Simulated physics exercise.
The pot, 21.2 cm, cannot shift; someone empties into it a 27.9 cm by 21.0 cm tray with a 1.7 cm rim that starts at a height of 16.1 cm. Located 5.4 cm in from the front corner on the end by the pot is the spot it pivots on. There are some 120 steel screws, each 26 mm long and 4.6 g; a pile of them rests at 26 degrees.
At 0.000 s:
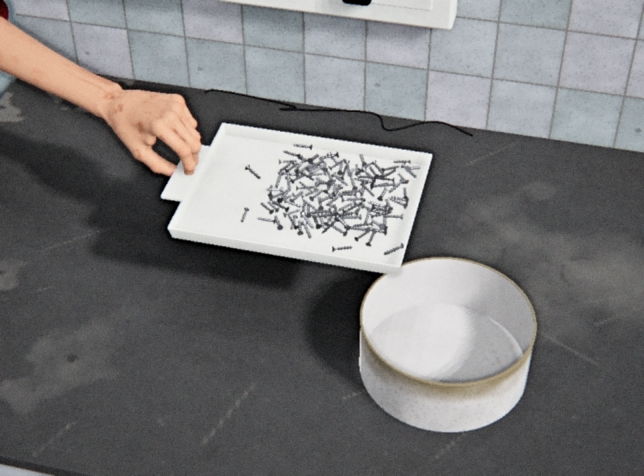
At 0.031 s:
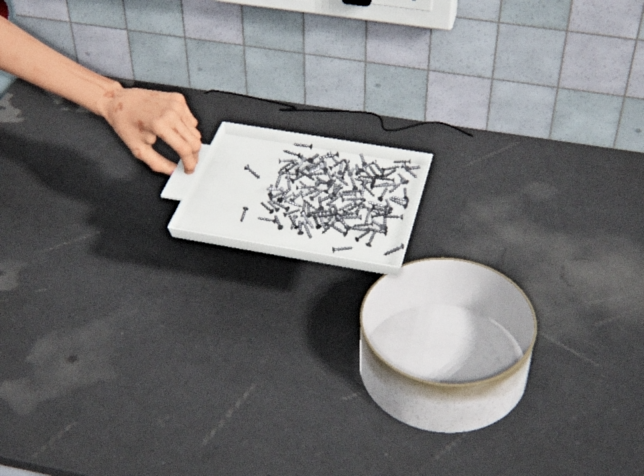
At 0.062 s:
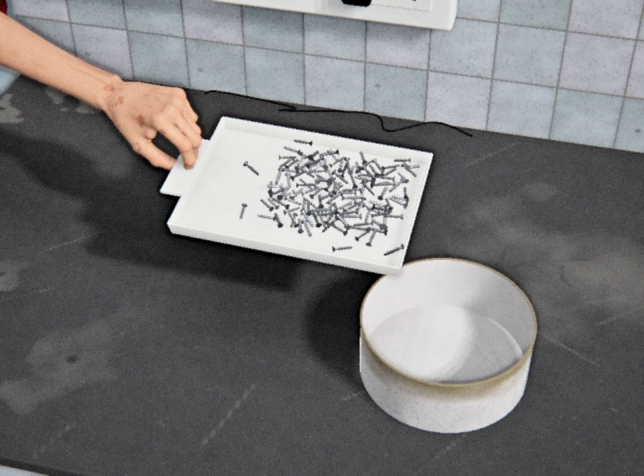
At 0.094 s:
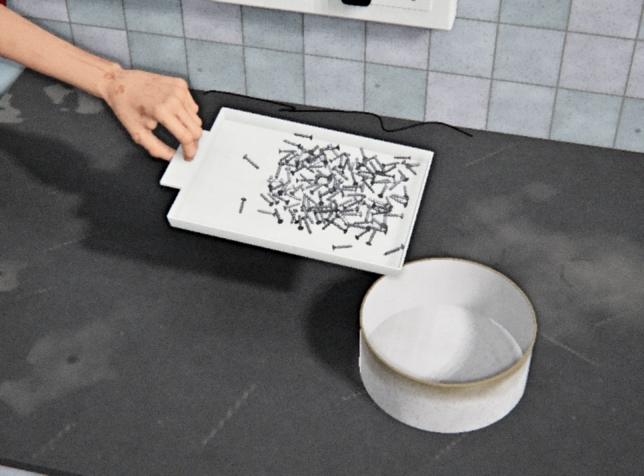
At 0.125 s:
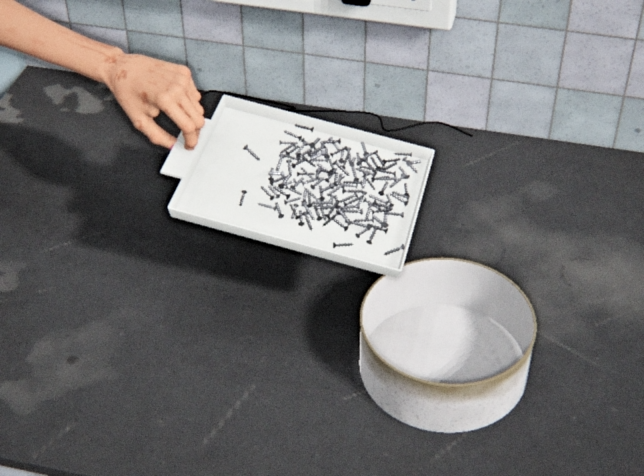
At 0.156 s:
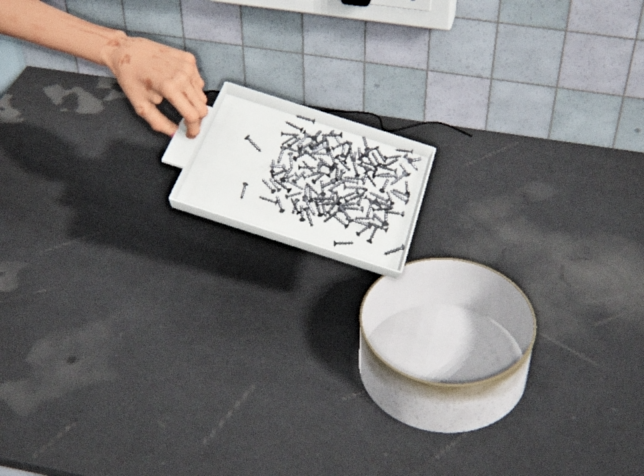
At first, a hand holds a white tray of scattered dark screws nearly level, its right front corner beside a round, pale pot on a dark countertop. Then the hand slowly raises the tray's left end, steepening its slant toward the pot, while the screws stay spread across it and the pot remains still.
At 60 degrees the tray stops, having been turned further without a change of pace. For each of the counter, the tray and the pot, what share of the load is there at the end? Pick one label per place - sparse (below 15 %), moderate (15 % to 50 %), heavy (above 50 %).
Counter: Sparse; left on the tray: Moderate; pot: Heavy.
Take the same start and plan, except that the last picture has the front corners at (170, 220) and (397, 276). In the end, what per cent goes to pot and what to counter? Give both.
Per cent by place - pot 45, counter 20.
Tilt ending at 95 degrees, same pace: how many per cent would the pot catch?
I'd say close to 95 percent.
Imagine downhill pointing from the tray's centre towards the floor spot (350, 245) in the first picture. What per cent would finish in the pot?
About 80 per cent.
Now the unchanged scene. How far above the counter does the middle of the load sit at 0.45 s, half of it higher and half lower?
Roughly 22 cm.
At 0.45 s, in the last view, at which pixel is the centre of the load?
My estimate is roughly (396, 191).
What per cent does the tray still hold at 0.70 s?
Something like 50 percent, roughly.
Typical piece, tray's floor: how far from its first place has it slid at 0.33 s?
Displacement on the tray: Roughly 1 cm.
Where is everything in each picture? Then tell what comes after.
In the first picture, tray tilt 0 degrees, front corners at (172, 226) and (397, 264); middle of the pieces at (337, 190); pot at (448, 317).
In the second picture, tray tilt 1 degrees, front corners at (172, 226) and (398, 265); middle of the pieces at (338, 190).
In the third picture, tray tilt 2 degrees, front corners at (172, 222) and (398, 266); middle of the pieces at (338, 189).
In the fourth picture, tray tilt 5 degrees, front corners at (171, 215) and (398, 267), lowest corner right front; middle of the pieces at (338, 185).
In the fifth picture, tray tilt 9 degrees, front corners at (172, 206) and (399, 268), lowest corner right front; middle of the pieces at (339, 181).
In the sixth picture, tray tilt 13 degrees, front corners at (173, 197) and (399, 269), lowest corner right front; middle of the pieces at (340, 176); pot at (448, 318). Its pace works out near 140 degrees a second.
Then, at 0.33 s, tilt 38 degrees; the tray holds 100 %, the pot 0 %.
After 0.45 s, tilt 54 degrees; the tray holds 100 %, the pot 0 %.
Then, at 0.70 s, tilt 60 degrees; the tray holds 50 %, the pot 25 %.
In the end, at 1.6 s, counter 0 %, tray 30 %, pot 65 %.
